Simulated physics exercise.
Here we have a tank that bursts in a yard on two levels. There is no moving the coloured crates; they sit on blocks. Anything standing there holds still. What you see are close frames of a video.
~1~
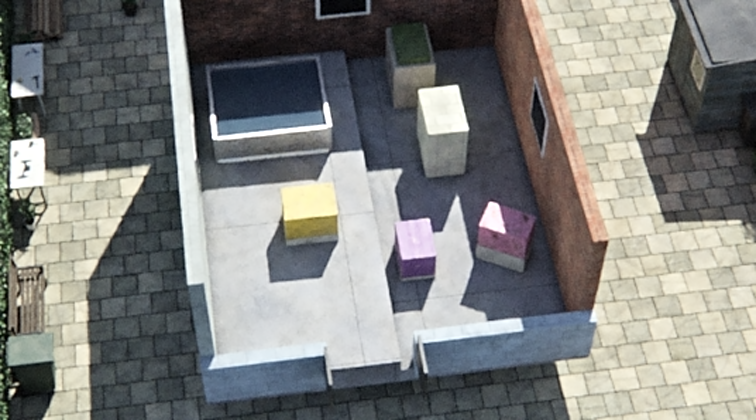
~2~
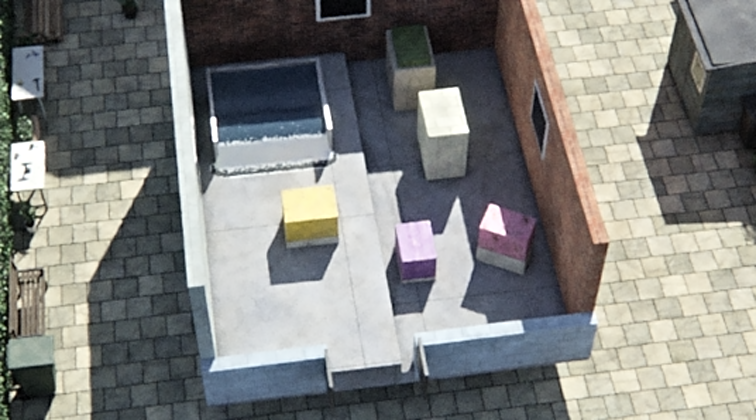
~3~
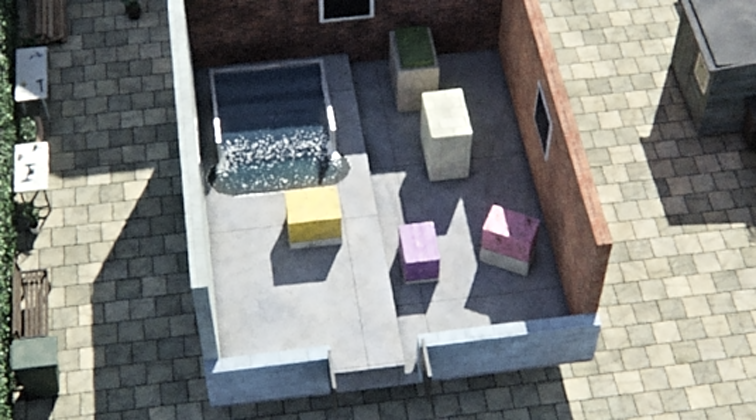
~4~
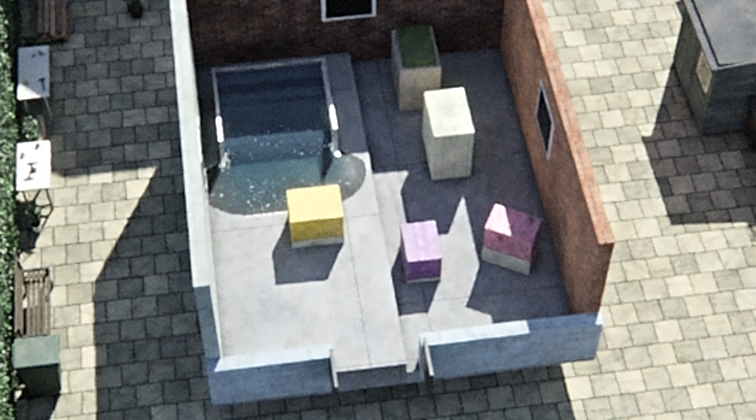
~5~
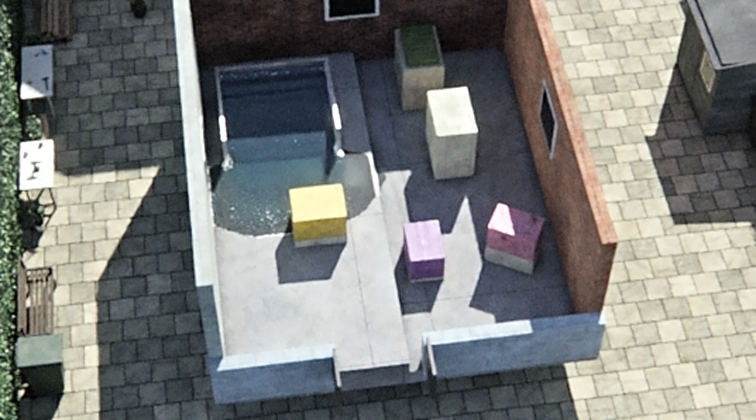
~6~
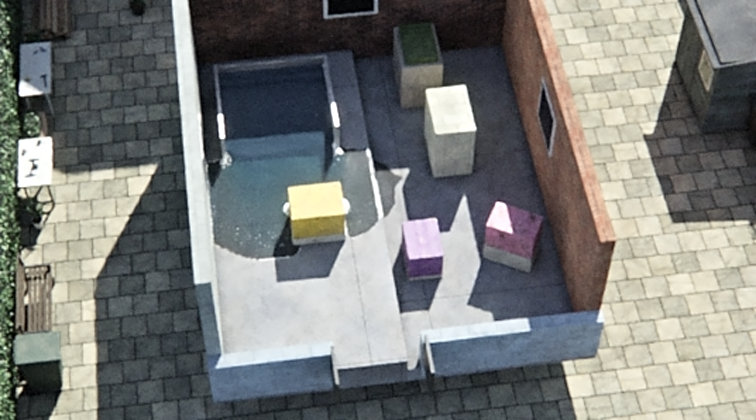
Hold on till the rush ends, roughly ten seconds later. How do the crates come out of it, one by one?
One by one: The purple crate comes out wet; the yellow crate comes out wet; the pink crate comes out dry.
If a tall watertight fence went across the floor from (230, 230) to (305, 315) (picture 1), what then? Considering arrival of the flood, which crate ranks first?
I'd pick the yellow-painted one.
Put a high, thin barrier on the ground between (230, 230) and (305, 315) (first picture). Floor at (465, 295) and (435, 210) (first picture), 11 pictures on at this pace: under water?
Untouched, reached.
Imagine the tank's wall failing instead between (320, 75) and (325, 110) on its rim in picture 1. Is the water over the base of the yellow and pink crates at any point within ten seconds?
The yellow crate is not reached, the pink crate is not reached.
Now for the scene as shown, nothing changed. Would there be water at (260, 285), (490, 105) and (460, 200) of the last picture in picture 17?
As listed: Flooded, clear, covered.
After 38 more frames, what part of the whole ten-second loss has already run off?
Close to 65 %.
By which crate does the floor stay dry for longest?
That one's the pink one.
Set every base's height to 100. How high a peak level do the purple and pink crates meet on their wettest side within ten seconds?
200 and 60 %, roughly.
A moment on, water covers 30 % of the floor; the purple crate water round its plinth, the yellow crate water round its plinth, the pink crate not reached.
Next, water covers 40 % of the floor; the purple crate water round its plinth, the yellow crate water round its plinth, the pink crate water round its plinth.
Then, water covers 60 % of the floor; the purple crate water round its plinth, the yellow crate water round its plinth, the pink crate water round its plinth.
Later, water covers 85 % of the floor; the purple crate water round its plinth, the yellow crate water round its plinth, the pink crate water round its plinth.
In the end, water covers 95 % of the floor; the purple crate was topped, the yellow crate was topped, the pink crate stayed above the water.
